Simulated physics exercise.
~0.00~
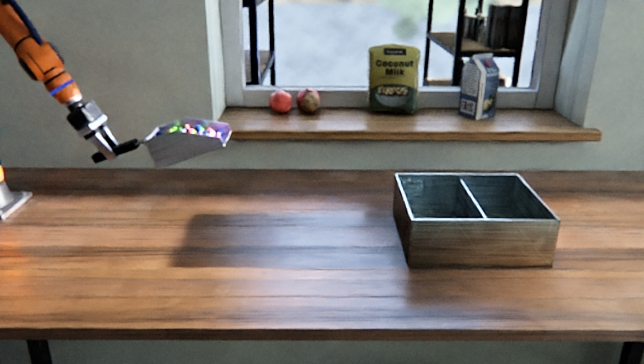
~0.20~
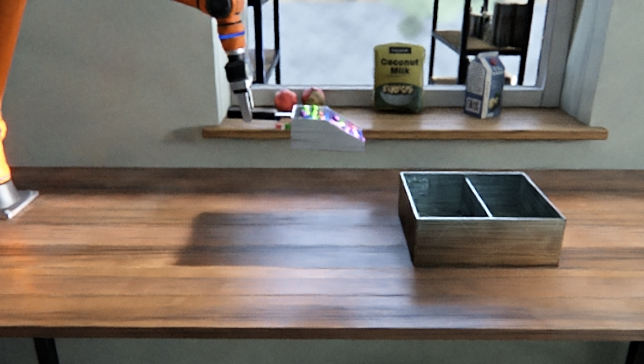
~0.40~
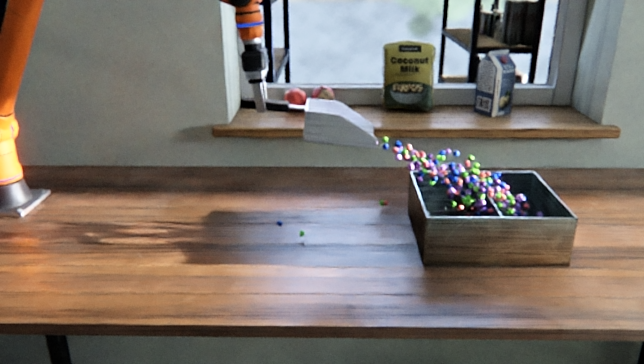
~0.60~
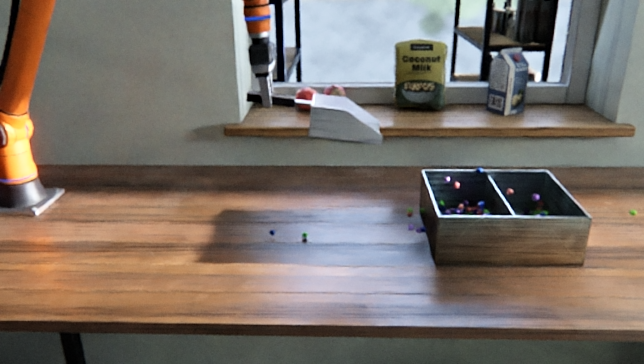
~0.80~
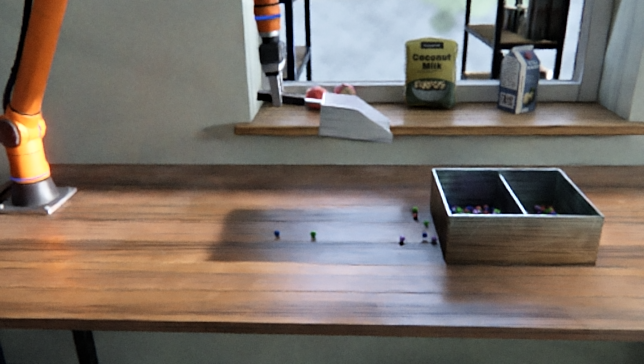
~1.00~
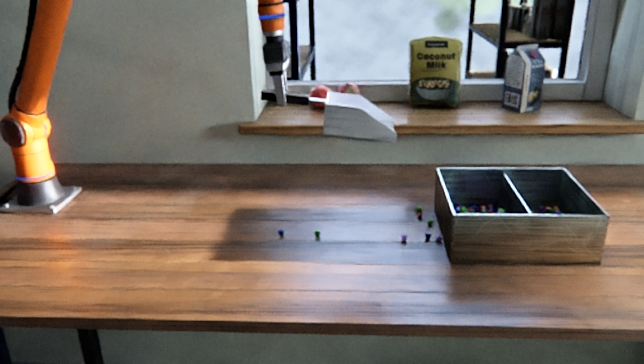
A robot arm swings a scoop rightward, pouring colorful sweets into a divided box, spilling a few.
